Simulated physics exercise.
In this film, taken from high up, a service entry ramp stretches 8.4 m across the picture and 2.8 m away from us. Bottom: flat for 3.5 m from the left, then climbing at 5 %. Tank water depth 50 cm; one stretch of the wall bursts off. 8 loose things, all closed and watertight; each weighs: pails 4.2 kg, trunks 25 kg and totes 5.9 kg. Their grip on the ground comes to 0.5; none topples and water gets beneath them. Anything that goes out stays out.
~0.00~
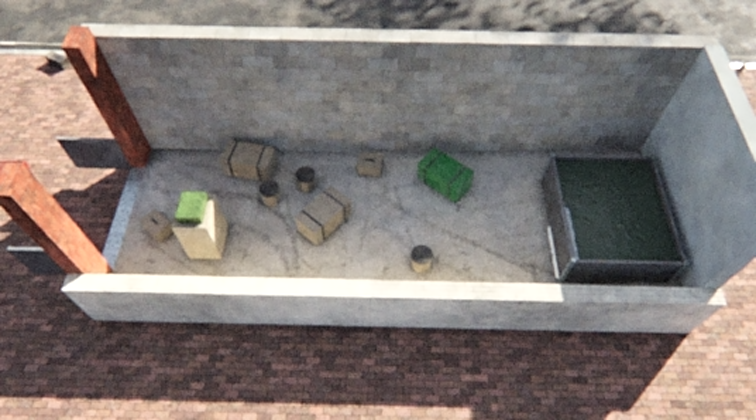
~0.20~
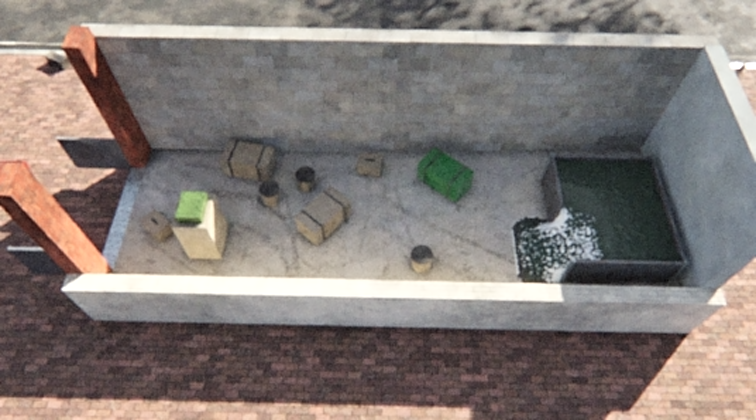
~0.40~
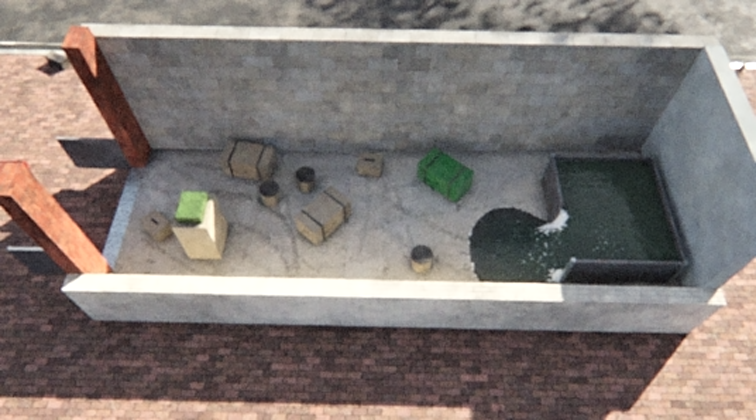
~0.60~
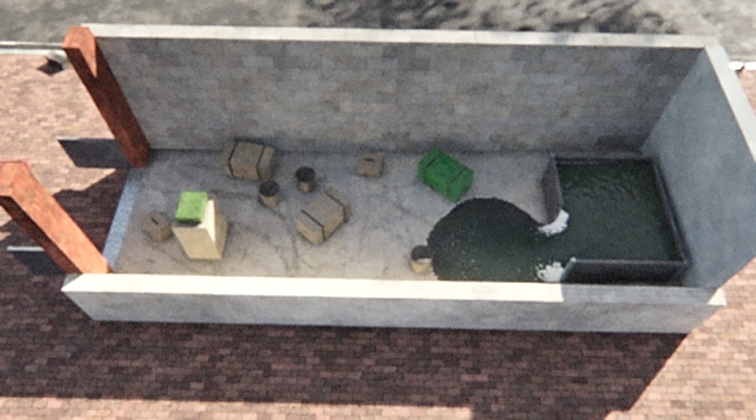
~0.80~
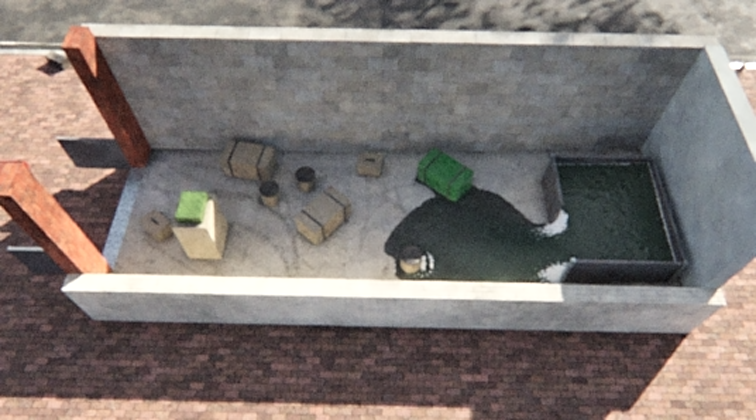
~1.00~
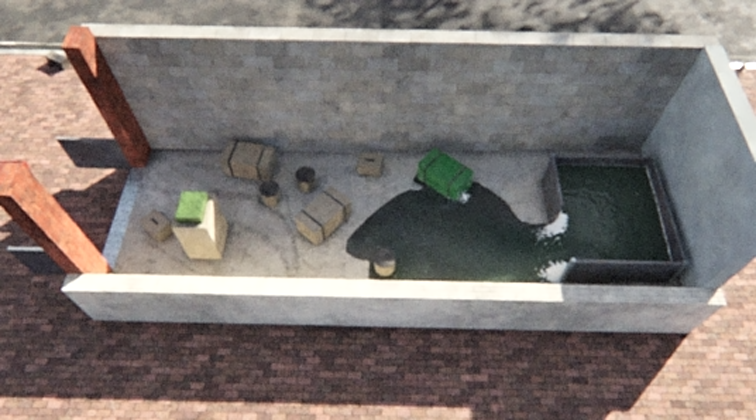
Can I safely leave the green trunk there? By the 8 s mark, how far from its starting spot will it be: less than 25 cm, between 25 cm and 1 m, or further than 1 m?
Less than 25 cm.
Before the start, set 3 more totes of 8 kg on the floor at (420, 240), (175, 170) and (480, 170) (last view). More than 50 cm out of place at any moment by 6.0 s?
Beyond, beyond, within.
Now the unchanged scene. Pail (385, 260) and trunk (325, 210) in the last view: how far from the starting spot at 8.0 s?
The first is gone out, the second washed out.
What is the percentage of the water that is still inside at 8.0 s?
Remaining: Approx. 66 per cent.
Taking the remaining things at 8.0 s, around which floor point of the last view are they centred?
They're centred close to (289, 195).
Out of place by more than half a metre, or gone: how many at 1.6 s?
By my reckoning, 1.
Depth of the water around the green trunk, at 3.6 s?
Depth: About 2 cm.
After 1.6 s the green trunk is near (447, 168), 0.0 m from its start, aground; 0 of 8 are out; 0 afloat.
After 3.6 s the green trunk is near (447, 168), 0.0 m from its start, aground; 0 of 8 are out; 3 afloat.
After 5.6 s the green trunk is near (447, 168), 0.0 m from its start, aground; 3 of 8 are out; 2 afloat.
After 8.0 s the green trunk is near (447, 168), 0.0 m from its start, aground; 3 of 8 are out; 2 afloat.
